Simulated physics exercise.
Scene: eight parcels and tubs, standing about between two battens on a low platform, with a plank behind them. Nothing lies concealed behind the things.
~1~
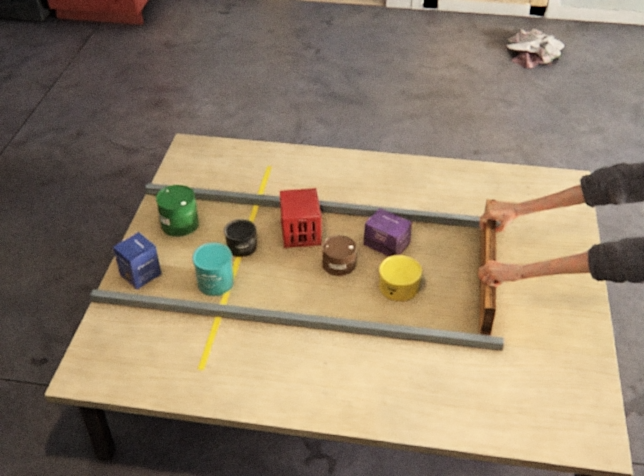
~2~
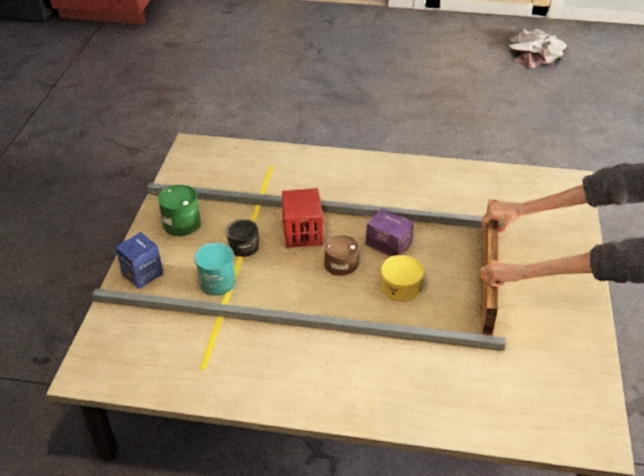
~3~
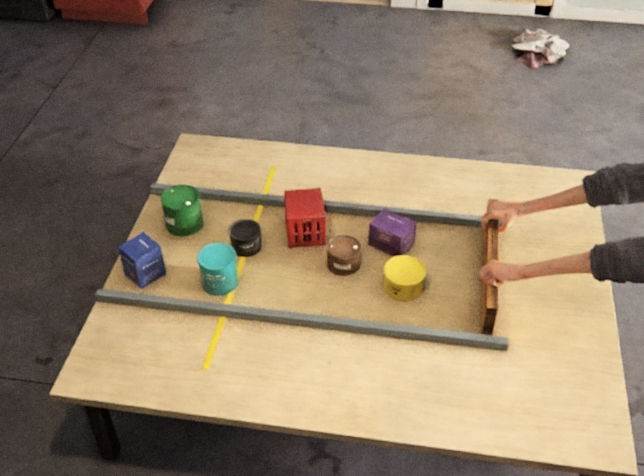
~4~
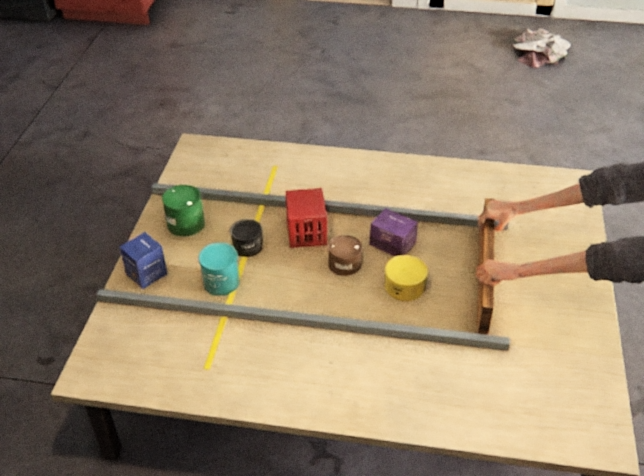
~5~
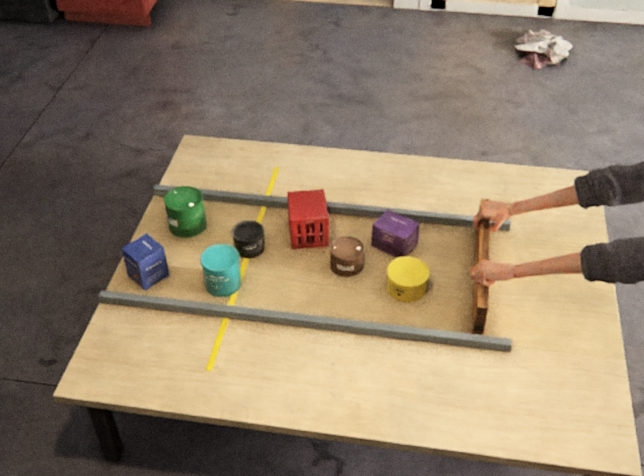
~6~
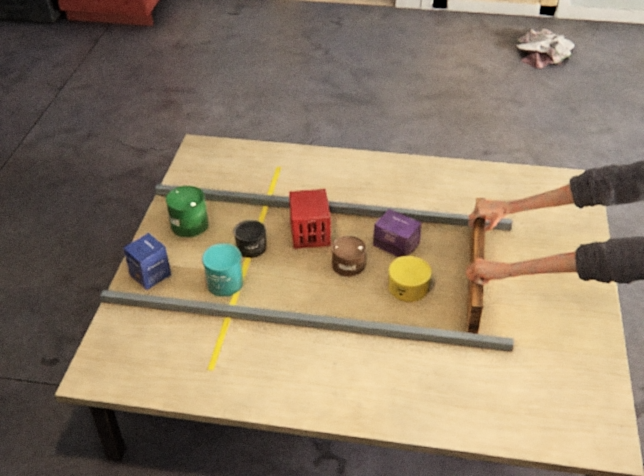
On a low wooden table, two hands easing a plank slightly left between battens, toward eight tubs and boxes standing still.
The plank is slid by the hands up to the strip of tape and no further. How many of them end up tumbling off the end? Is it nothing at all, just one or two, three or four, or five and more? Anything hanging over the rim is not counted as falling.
My prediction is no fallers.
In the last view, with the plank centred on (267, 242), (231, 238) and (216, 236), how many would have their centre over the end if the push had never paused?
Counts by place: 0 / 0 / 1.
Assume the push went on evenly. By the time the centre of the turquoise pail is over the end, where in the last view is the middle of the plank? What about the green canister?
The middle is at (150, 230) when it's the turquoise pail, and at (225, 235) when it's the green canister.
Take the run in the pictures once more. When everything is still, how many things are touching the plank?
It's touching 3 at the end.
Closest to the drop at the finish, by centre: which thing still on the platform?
The green canister.
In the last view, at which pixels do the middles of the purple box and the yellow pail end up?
(240, 216) and (223, 264), roughly.
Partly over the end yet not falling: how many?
I'd put it at 0.
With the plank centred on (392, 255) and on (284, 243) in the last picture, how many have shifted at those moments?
Tally: 3; 6.
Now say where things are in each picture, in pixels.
Blue box (138, 261); green canister (178, 211); turquoise pail (214, 270); plank (488, 266); tape (240, 254), in the first picture.
Green canister (180, 210); black pail (243, 238), in the second picture.
Turquoise pail (218, 270); plank (490, 265), in the third picture.
Blue box (144, 260); purple box (394, 234), in the fourth picture.
Green canister (186, 212); red crate (308, 219), in the fifth picture.
Blue box (148, 261); green canister (187, 211); turquoise pail (223, 270); plank (477, 264); tape (249, 255), in the sixth picture.
Early on, none off yet; blue box at rest near (148, 261); green canister at rest near (187, 211); turquoise pail at rest near (223, 270).
Finally, the number that fall off is zero.
